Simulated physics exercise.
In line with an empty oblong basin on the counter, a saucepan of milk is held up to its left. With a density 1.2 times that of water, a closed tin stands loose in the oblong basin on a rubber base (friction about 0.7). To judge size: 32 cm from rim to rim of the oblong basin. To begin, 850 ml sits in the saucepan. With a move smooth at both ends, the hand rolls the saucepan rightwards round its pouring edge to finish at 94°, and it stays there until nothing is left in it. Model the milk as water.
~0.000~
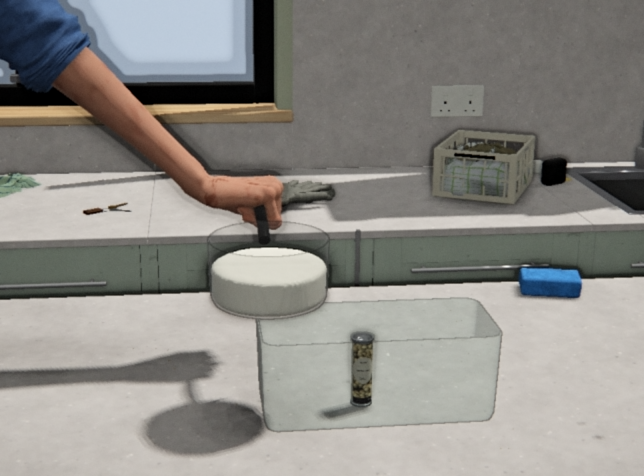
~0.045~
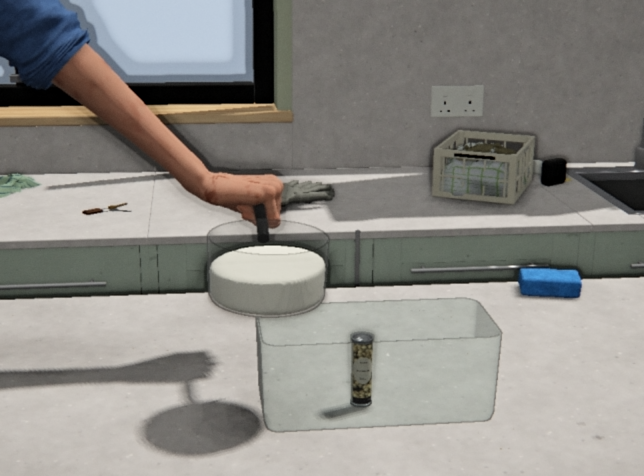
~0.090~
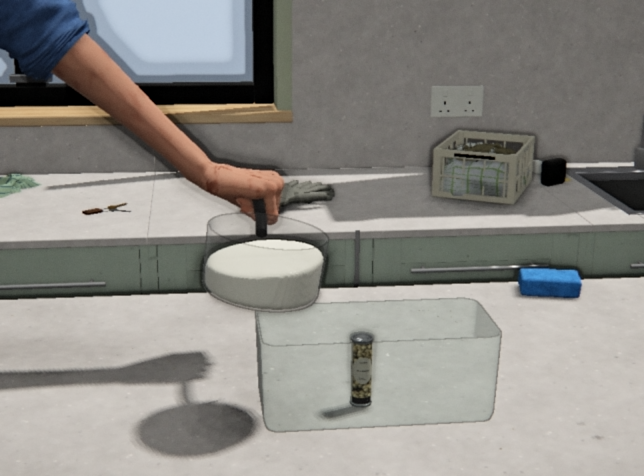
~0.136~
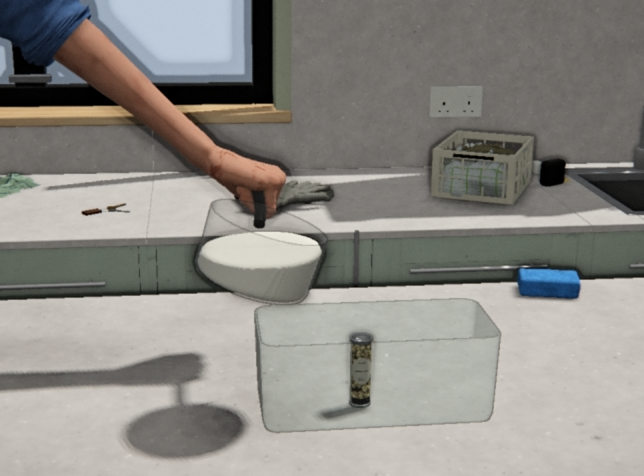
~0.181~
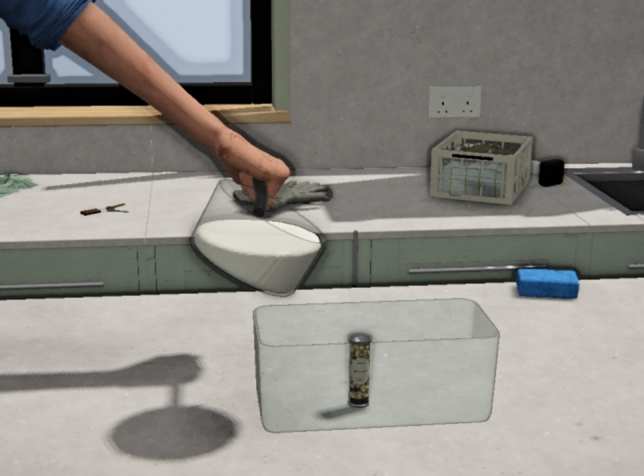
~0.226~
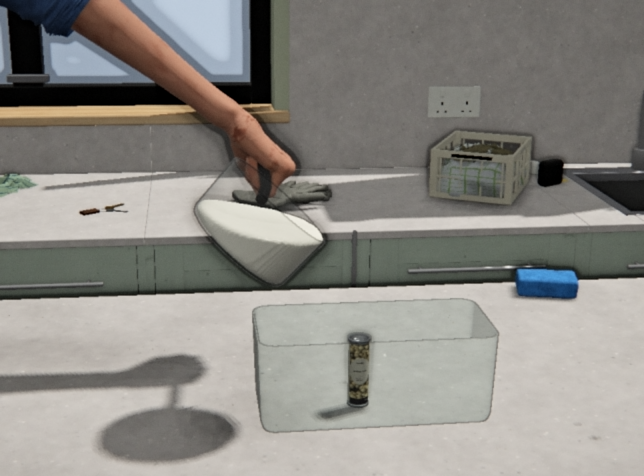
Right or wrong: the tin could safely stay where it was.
Wrong, it goes over.
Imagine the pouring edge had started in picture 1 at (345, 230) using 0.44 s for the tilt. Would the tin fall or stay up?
After that, the tin overturns.
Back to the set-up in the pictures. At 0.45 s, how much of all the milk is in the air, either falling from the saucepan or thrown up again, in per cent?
About 40 per cent.
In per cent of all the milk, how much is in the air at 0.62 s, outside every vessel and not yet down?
Estimate: About 32 in a hundred.
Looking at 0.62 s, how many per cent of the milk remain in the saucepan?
I reckon near 14 per cent still sits there.
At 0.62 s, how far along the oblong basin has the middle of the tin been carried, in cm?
0 cm, roughly.
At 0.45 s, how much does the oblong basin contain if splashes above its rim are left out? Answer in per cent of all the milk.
About 1%.
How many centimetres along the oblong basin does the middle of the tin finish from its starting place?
Looks like roughly 7.5 cm in total.
After 0.45 s the tilt is 93° and 58 per cent is still to pour; the tin stands where it began.
After 0.62 s the tilt is 94° and 14 per cent is still to pour; the tin stands where it began.
After 0.79 s the tilt is 94° and 5 per cent is still to pour; the tin leans 6°.
After 0.98 s the tilt is 94° and 3 per cent is still to pour; the tin leans 21°.
In the end the tin lies on its side.
